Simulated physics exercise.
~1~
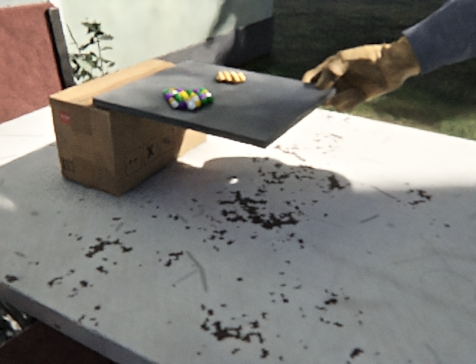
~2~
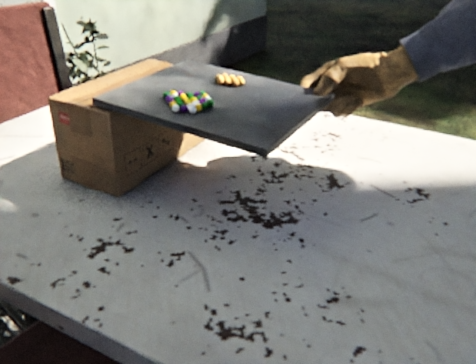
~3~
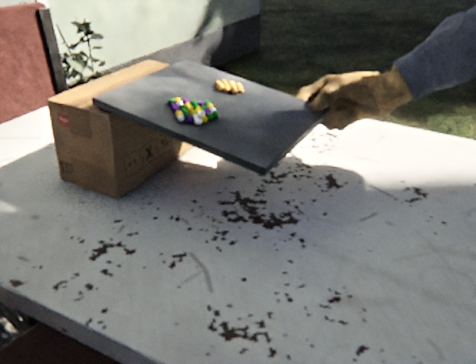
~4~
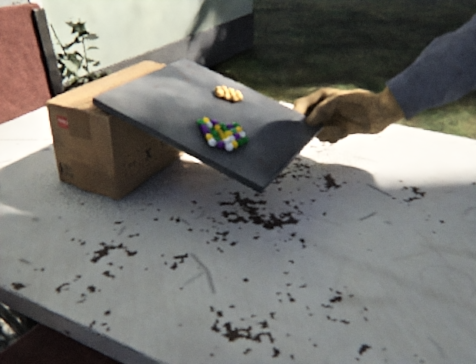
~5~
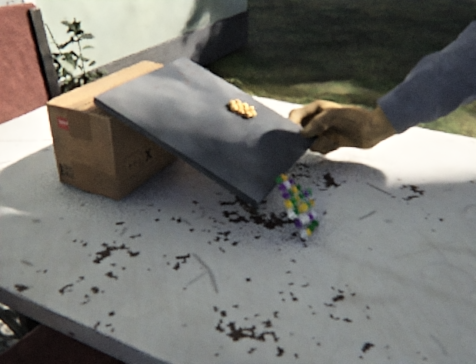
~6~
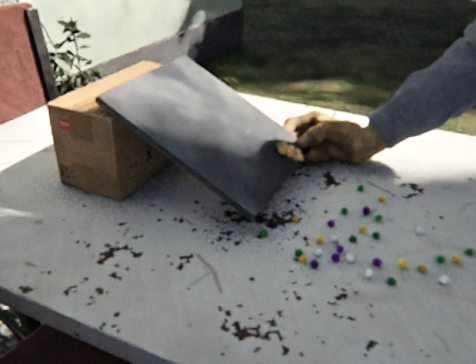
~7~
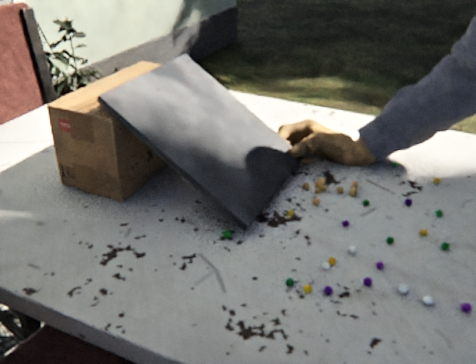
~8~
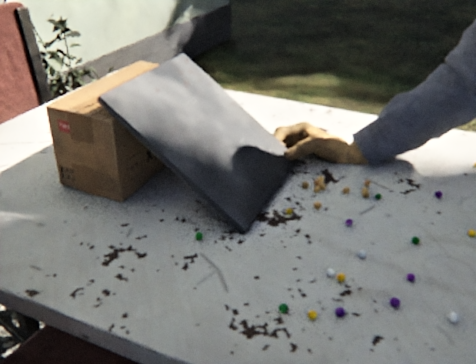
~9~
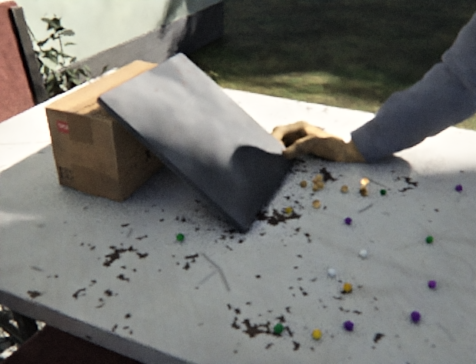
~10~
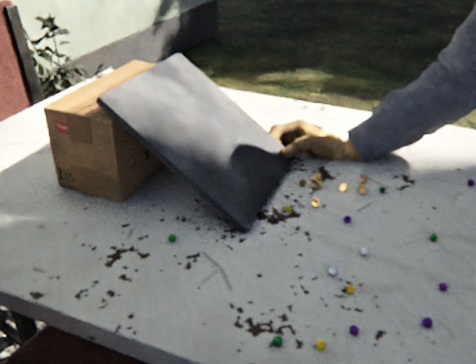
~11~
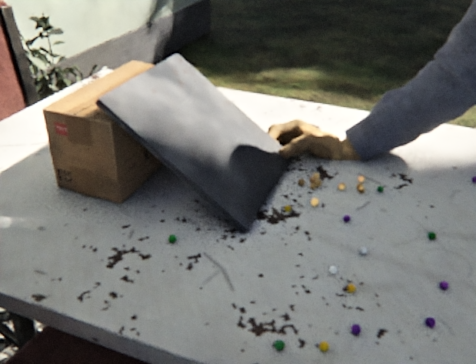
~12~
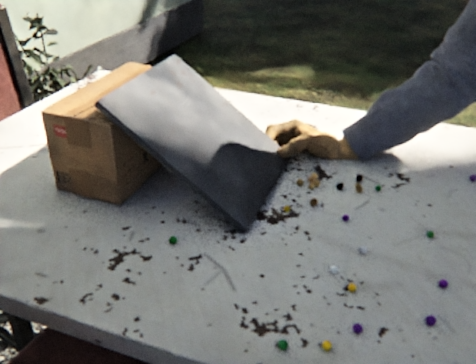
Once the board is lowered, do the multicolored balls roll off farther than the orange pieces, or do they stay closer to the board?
The multicolored balls roll farther, scattering across the table while most of the orange pieces stop near the board.
